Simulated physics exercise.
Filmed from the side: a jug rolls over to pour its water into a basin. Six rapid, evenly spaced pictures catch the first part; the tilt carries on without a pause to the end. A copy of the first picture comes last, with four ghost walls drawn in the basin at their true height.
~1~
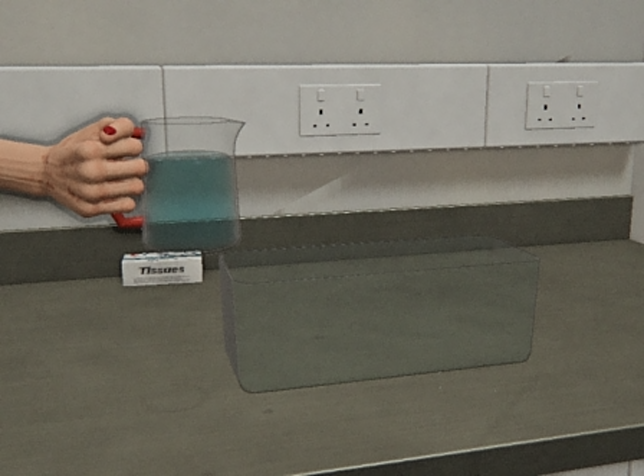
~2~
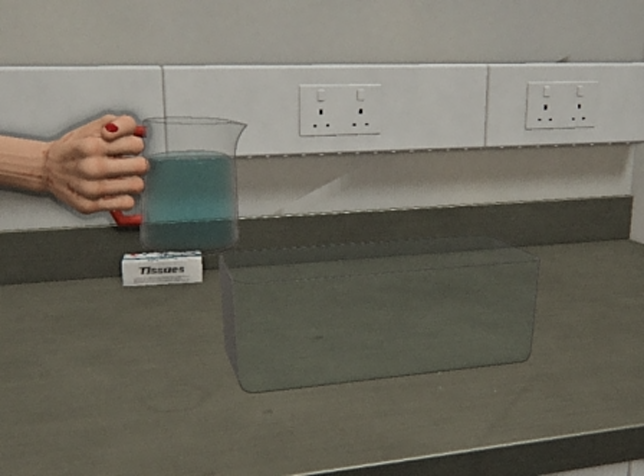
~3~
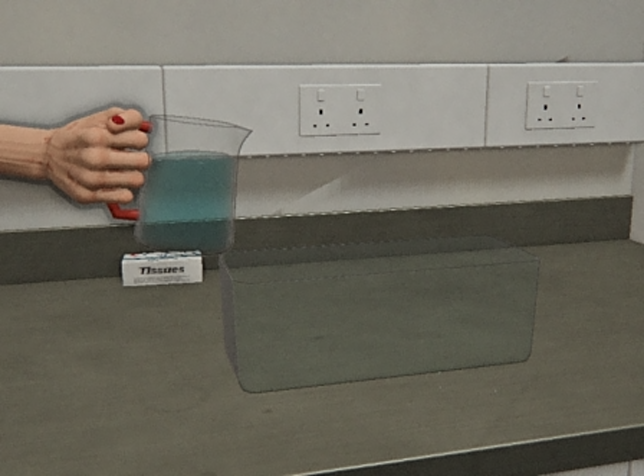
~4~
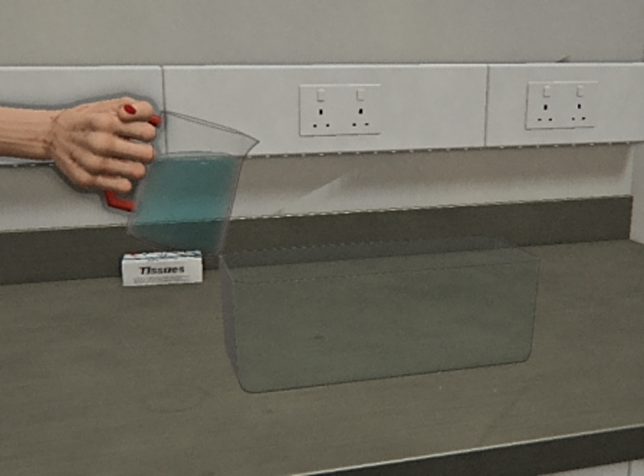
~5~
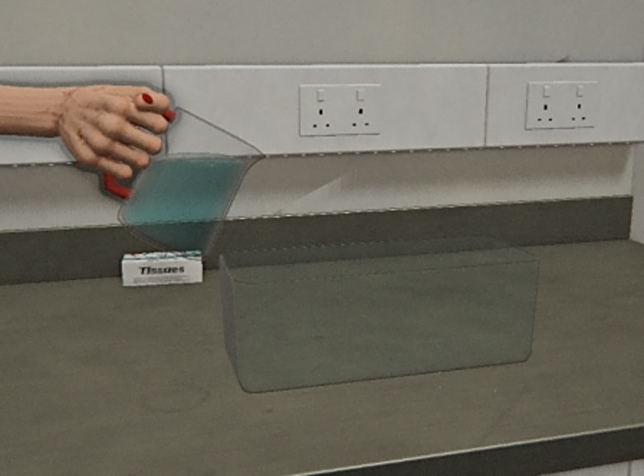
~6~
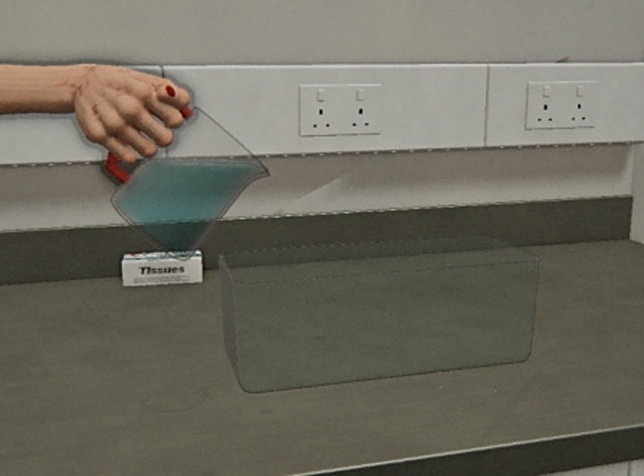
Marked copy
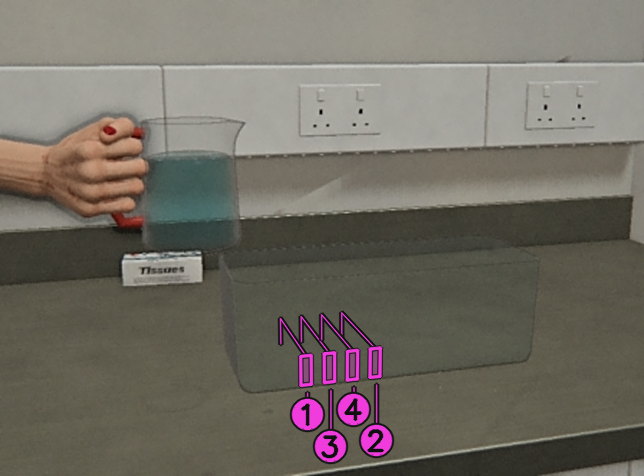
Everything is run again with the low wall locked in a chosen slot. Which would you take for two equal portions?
Position 3.
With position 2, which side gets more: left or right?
The left side.
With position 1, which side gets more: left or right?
The right one.
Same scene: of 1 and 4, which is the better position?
That is position 4.
In magenta, 1 at (307, 392); 2 at (376, 384); 3 at (330, 390); 4 at (353, 387).
If 1 is chosen, about 21 % ends left of the wall and 78 % right of it.
If 2 is chosen, about 84 % ends left of the wall and 15 % right of it.
If 3 is chosen, about 47 % ends left of the wall and 53 % right of it.
If 4 is chosen, about 70 % ends left of the wall and 29 % right of it.
